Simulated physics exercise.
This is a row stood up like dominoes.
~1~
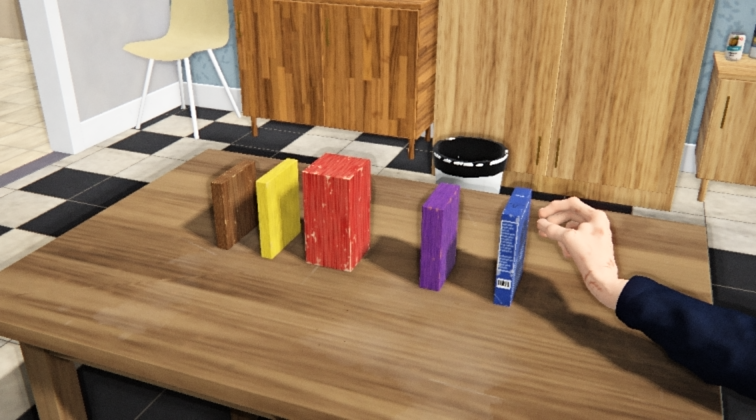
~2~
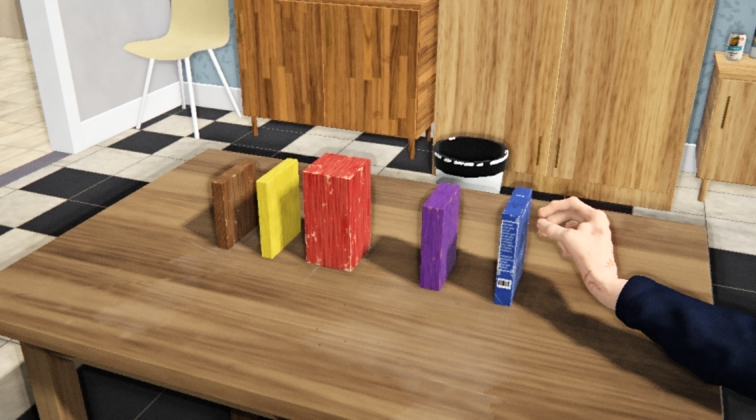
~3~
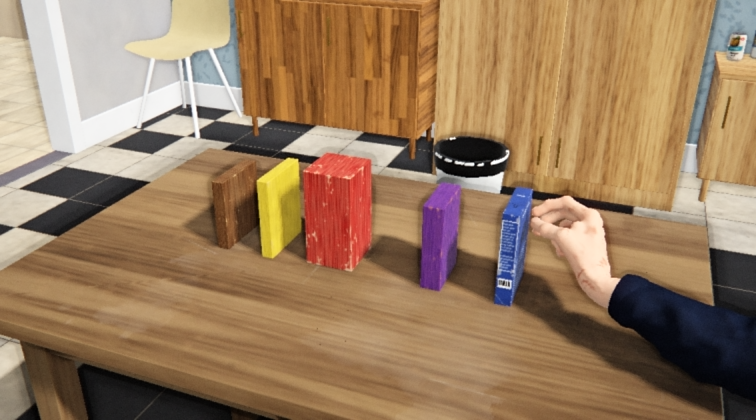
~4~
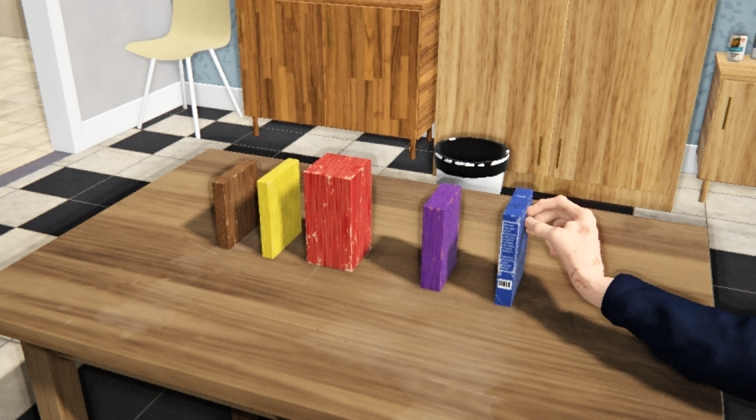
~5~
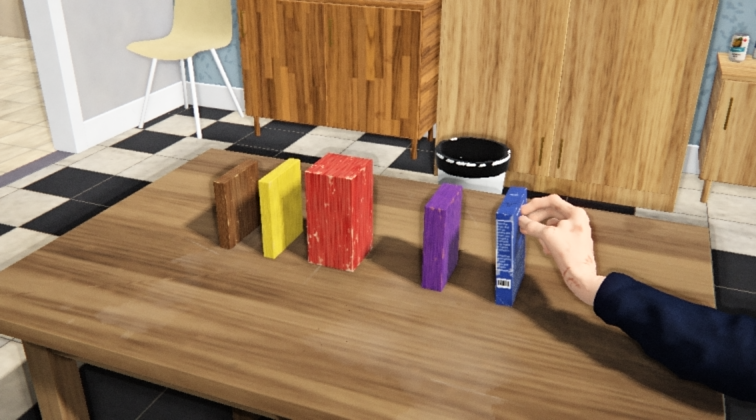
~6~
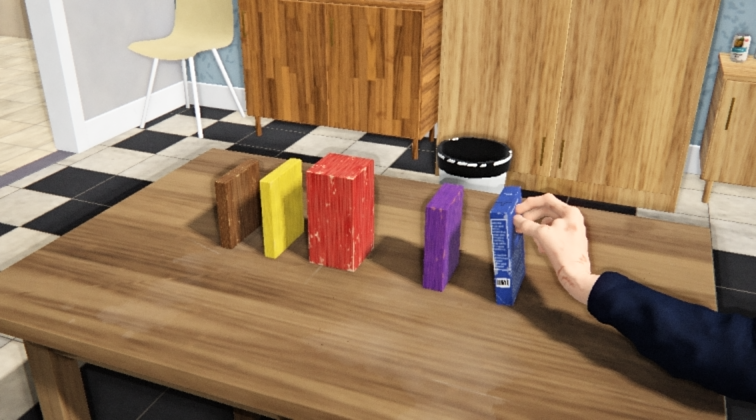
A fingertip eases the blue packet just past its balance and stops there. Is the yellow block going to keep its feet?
The yellow block is still upright.
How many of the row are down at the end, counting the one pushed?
In all, 2.
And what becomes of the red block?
The red block keeps standing.
Then, 0.30 s after the last picture, blue packet 36° over; purple block tipped 3° from how it was.
Then, 0.50 s after the last picture, blue packet 53° over; purple block tipped 23° from how it was.
Then, 0.60 s after the last picture, blue packet 68° over; purple block tipped 55° from how it was.
Then, 0.80 s after the last picture, blue packet 72° over; purple block on its side.
At rest, tipped over on the table, purple block; the other 2 in place. Seen from the same camera at the end, yellow block near (283, 208).
